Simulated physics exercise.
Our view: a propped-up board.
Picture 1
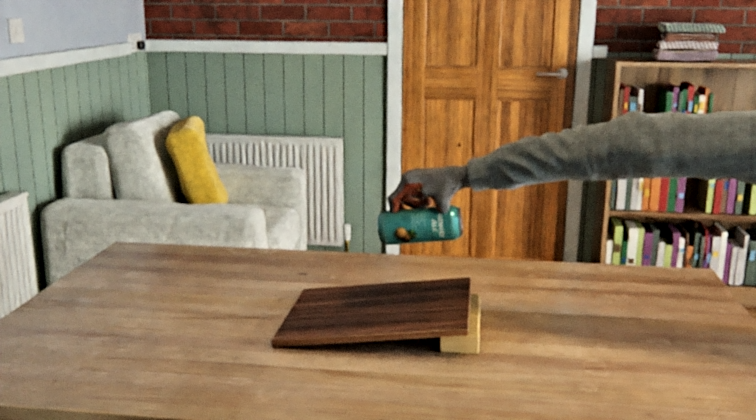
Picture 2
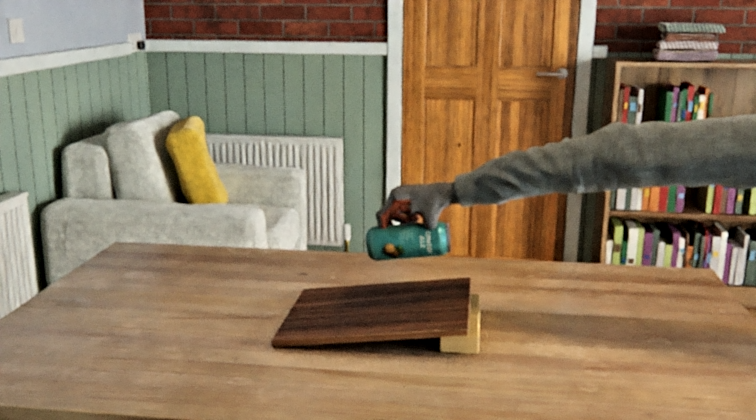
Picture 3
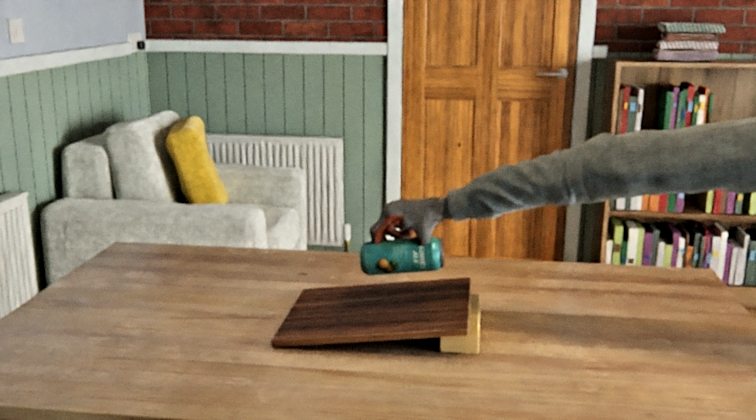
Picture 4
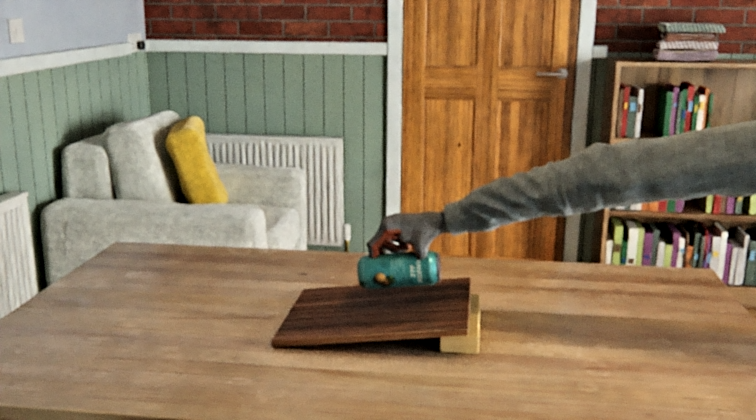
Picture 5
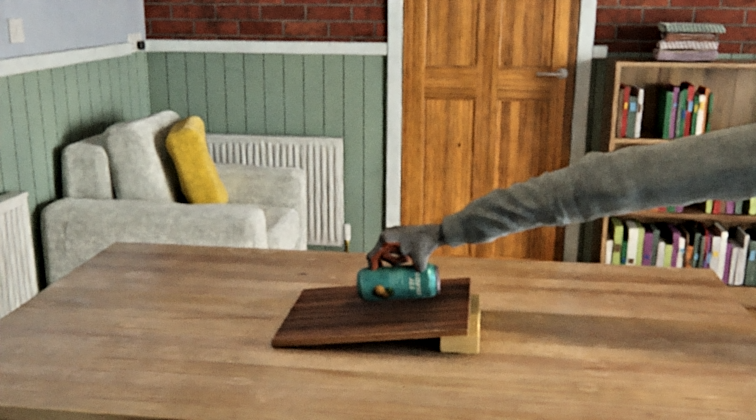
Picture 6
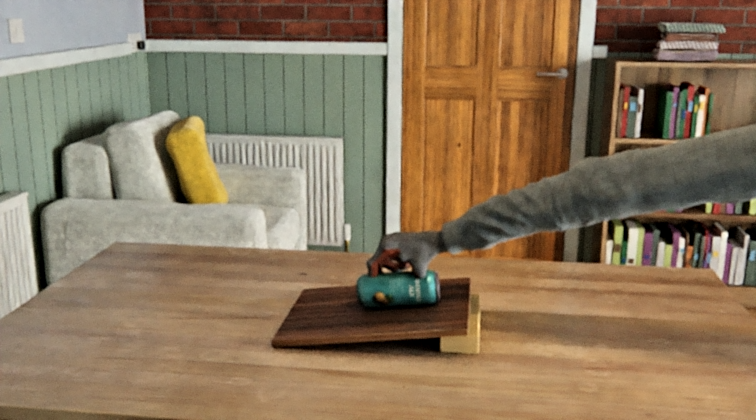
The video shows a gray-sleeved arm reaching in from the right, lowering a turquoise can on its side above a propped-up dark board on a wooden table, then setting it on the board while still holding it.
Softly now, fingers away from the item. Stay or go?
Most likely it keeps still.
Then, 0.20 s past the last view, nothing moves.
Then, 0.50 s past the last view, turquoise can resting near (398, 289).
Finally, it is still in place. Final places as the last picture's camera would see them, turquoise can near (398, 289). The turquoise can stays where it is put.
